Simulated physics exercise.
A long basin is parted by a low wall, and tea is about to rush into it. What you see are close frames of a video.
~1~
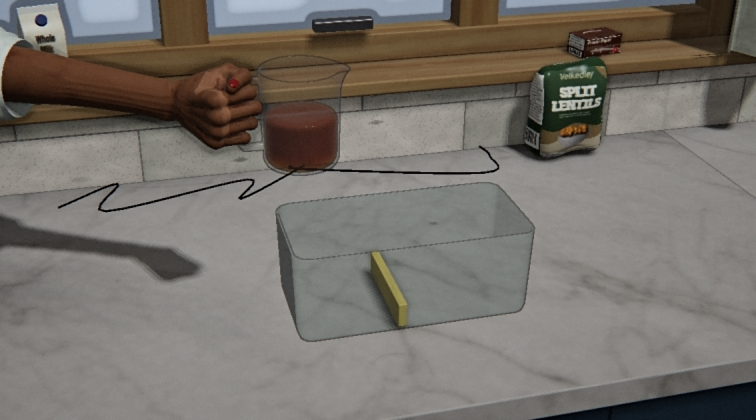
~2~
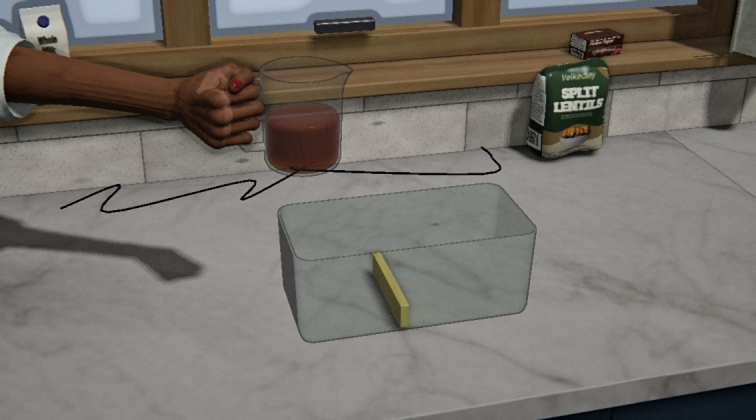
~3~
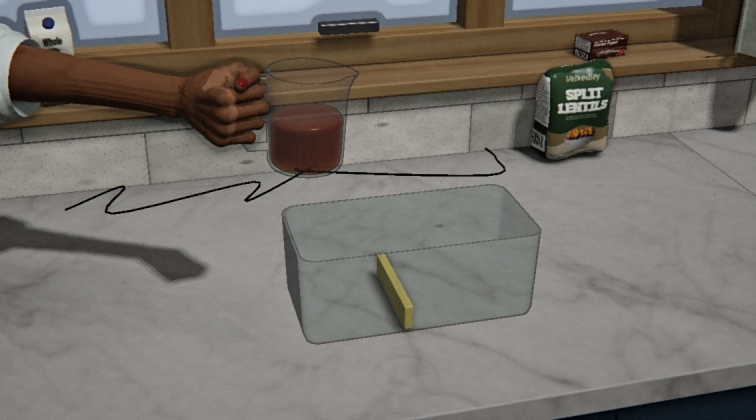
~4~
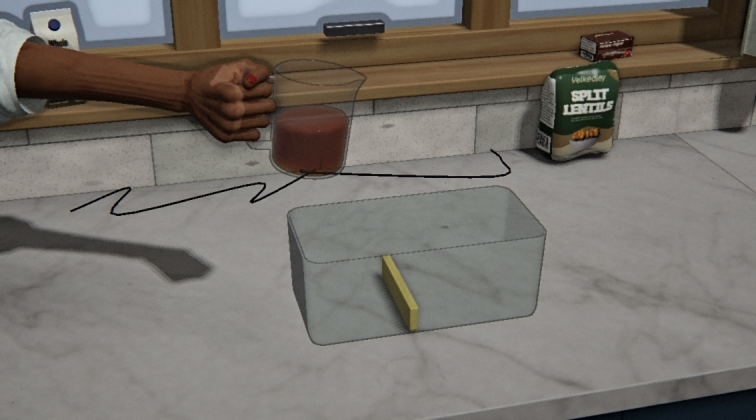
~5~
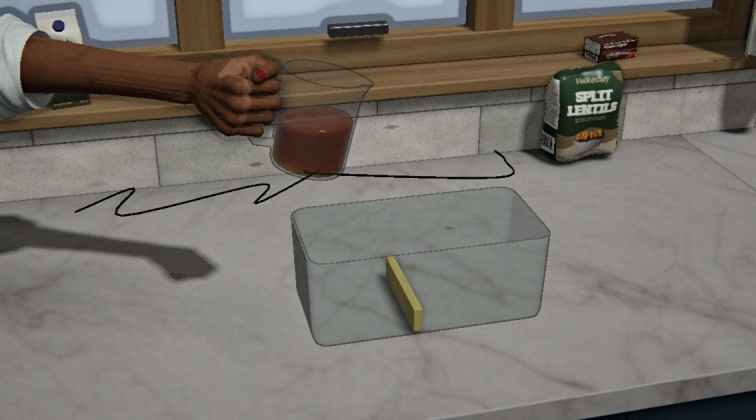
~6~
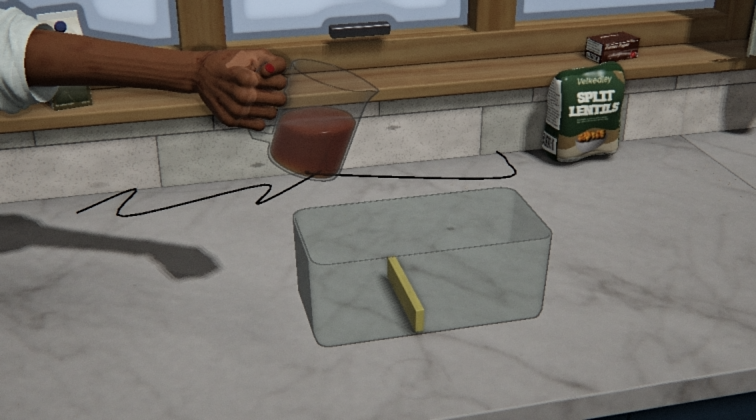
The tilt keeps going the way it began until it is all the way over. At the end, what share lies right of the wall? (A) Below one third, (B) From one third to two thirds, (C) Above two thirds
Above two thirds (C).
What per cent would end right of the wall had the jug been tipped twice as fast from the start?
It comes to some 80 per cent.
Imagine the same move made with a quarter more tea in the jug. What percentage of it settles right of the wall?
The share comes to some 85 parts in a hundred.
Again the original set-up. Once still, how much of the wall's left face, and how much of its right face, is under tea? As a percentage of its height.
Left near 10; right near 40.
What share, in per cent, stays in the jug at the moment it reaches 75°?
Around 90 percent remains.
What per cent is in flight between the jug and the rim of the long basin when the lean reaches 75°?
About 10 per cent.
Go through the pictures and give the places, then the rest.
The first frame shows tilt 0°; pouring edge (350, 66); surface from (262, 115) to (336, 109); the long basin's rim runs from (285, 233) to (516, 206); the wall's top is at (388, 278).
The second frame shows tilt 1°; pouring edge (352, 68); surface from (264, 116) to (337, 110).
The third frame shows tilt 3°; pouring edge (358, 71); surface from (268, 118) to (342, 110).
The fourth frame shows tilt 7°; pouring edge (367, 76); surface from (274, 119) to (347, 113).
The fifth frame shows tilt 12°; pouring edge (374, 82); surface from (276, 121) to (351, 114).
The sixth frame shows tilt 19°; pouring edge (379, 89); surface from (276, 122) to (355, 115).
A moment on, the jug is tipped on its side and 92 per cent is still to pour, 0 is left of the wall and 0 right of it.
Next, the jug is tipped right over and 28 per cent is still to pour, 3 is left of the wall and 46 right of it.
Then the jug is tipped right over and 1 per cent is still to pour, 16 is left of the wall and 80 right of it.
Later the jug is tipped right over and 0 per cent is still to pour, 18 is left of the wall and 81 right of it.
At rest 18 per cent lies left of the wall, 81 right of it and 1 outside.
